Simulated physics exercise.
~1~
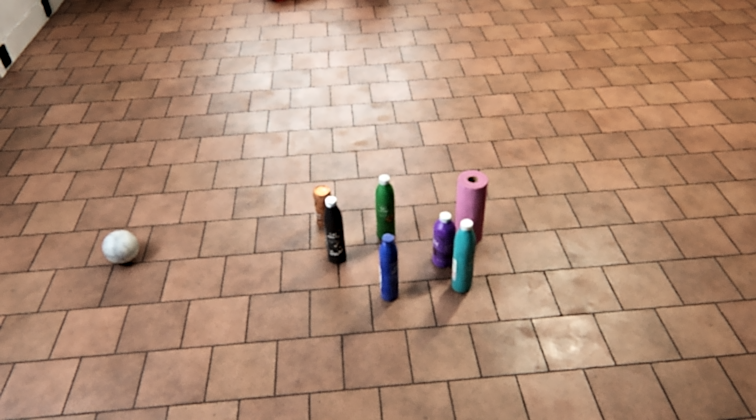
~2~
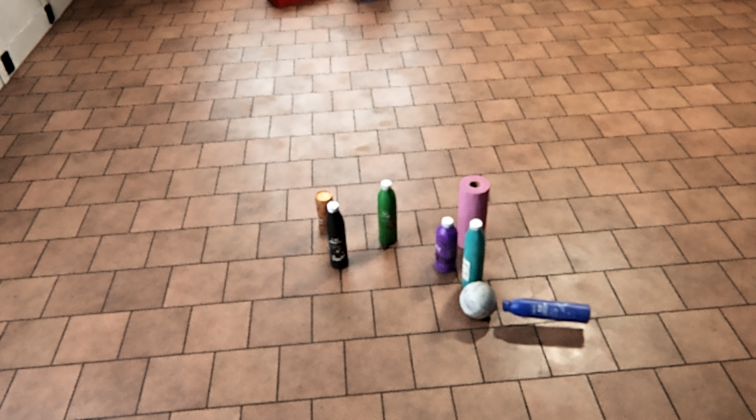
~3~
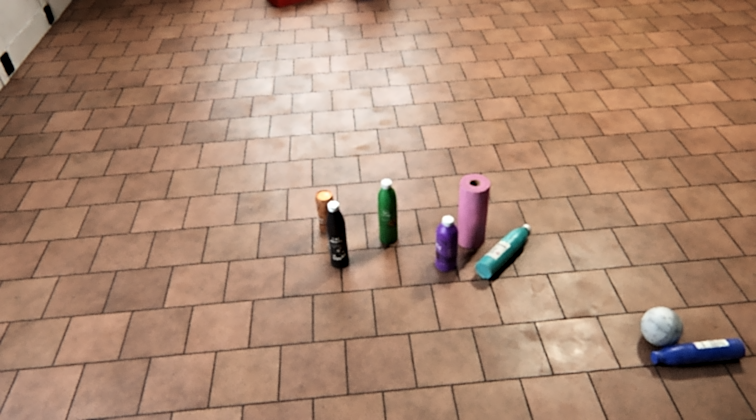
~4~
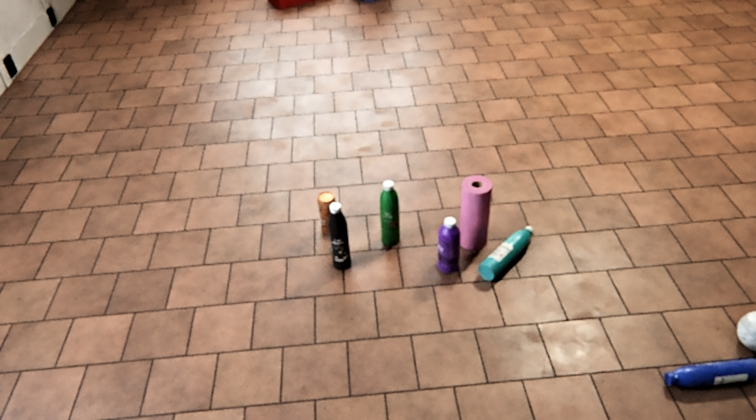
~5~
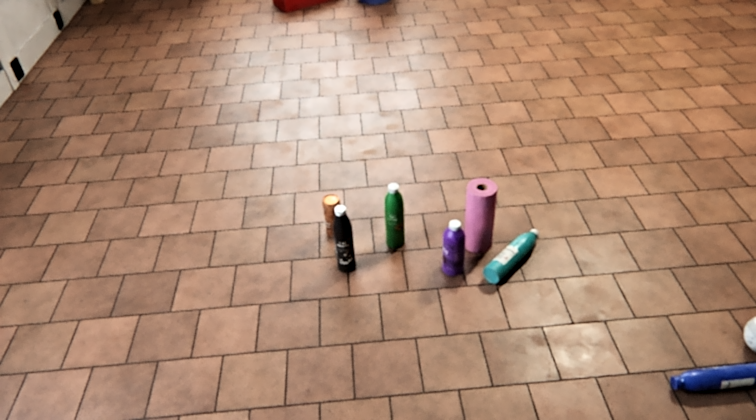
The clip opens on a tiled floor where a pink roll, an orange can and five bottles in black, green, purple, turquoise and blue stand grouped together, with a pale ball off to the left. The ball travels right and the blue bottle goes over, ending up on its side to the right of the group. The ball reaches the turquoise bottle, which topples beside the pink roll. Ball and blue bottle carry on toward the lower right. At the end both sit at the right edge, the turquoise bottle lies flat, and the rest still stand.
